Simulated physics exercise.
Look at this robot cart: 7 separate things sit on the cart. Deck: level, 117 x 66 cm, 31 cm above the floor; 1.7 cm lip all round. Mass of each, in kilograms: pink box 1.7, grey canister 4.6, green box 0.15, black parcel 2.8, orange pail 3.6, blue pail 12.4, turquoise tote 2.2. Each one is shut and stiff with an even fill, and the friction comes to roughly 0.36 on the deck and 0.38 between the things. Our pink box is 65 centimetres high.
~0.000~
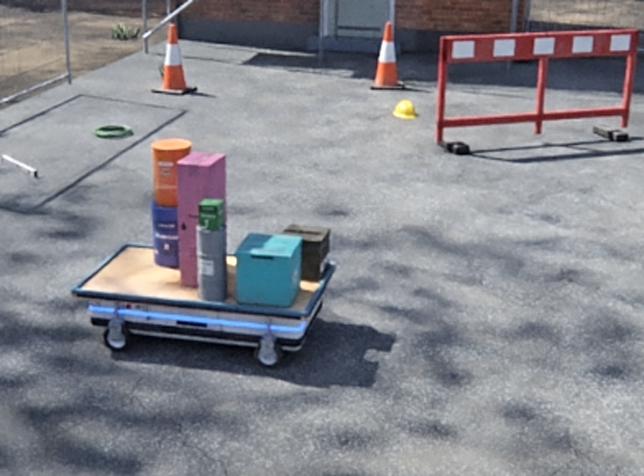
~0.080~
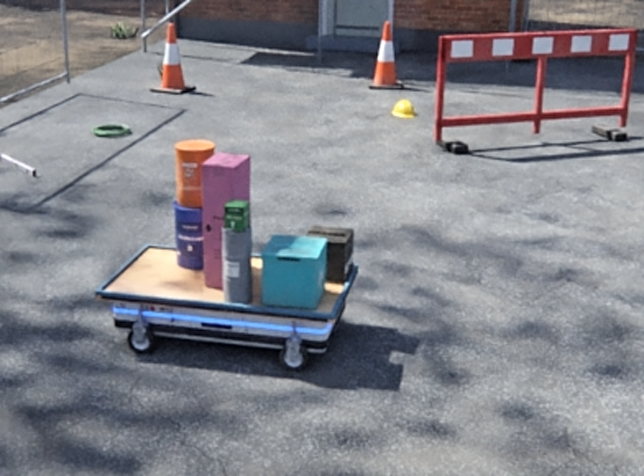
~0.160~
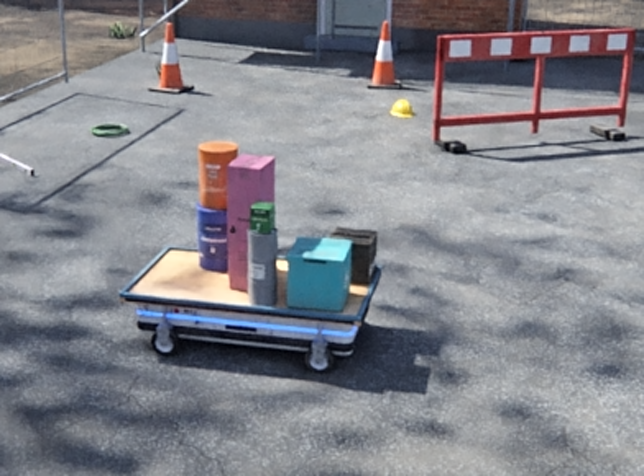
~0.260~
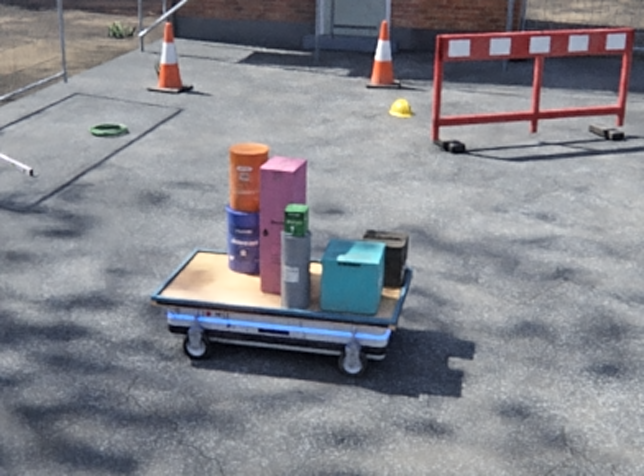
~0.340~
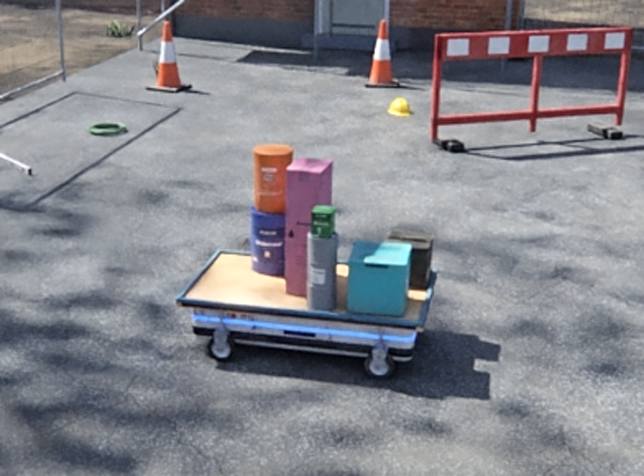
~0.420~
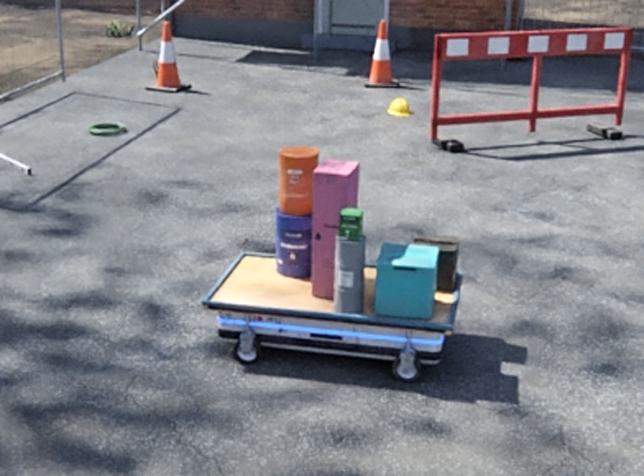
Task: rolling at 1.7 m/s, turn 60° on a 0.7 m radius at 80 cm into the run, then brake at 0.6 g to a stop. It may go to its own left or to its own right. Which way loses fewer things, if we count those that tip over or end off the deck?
I'd steer to the left.
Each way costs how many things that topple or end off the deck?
Going left: 3; going right: 5.
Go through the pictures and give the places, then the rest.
In the first frame, cart has run 0 cm; pink box (203, 220); grey canister (212, 263).
In the second frame, cart has run 14 cm; orange pail (196, 174); blue pail (197, 233).
In the third frame, cart has run 27 cm; turquoise tote (320, 274); green box (263, 218).
In the fourth frame, cart has run 44 cm; black parcel (384, 258); orange pail (249, 178).
In the fifth frame, cart has run 58 cm; blue pail (273, 239); turquoise tote (379, 279).
In the sixth frame, cart has run 71 cm; pink box (335, 230); grey canister (350, 274).
Turning left. By 0.72 s, cart has run 122 cm, turned 23°; green box now off the deck; grey canister tilted 29° near (468, 271); pink box tilted 8° near (441, 228).
By 1.12 s, cart has run 190 cm, turned 60°; pink box now off the deck; turquoise tote 10 cm from its spot; orange pail 8 cm from its spot.
By 1.42 s, cart has run 208 cm, turned 60°, stopped; turquoise tote tilted 7°; orange pail 18 cm from its spot; blue pail 17 cm from its spot.
When it is over (1.9 s), off the deck, pink box, grey canister and green box; not toppled but over 10 cm from the start, orange pail, blue pail and turquoise tote; the last one within 10 cm of the start.
Turning right instead, pink box, grey canister, green box, black parcel and orange pail tipped over or off the deck, 5 of 7 in all.
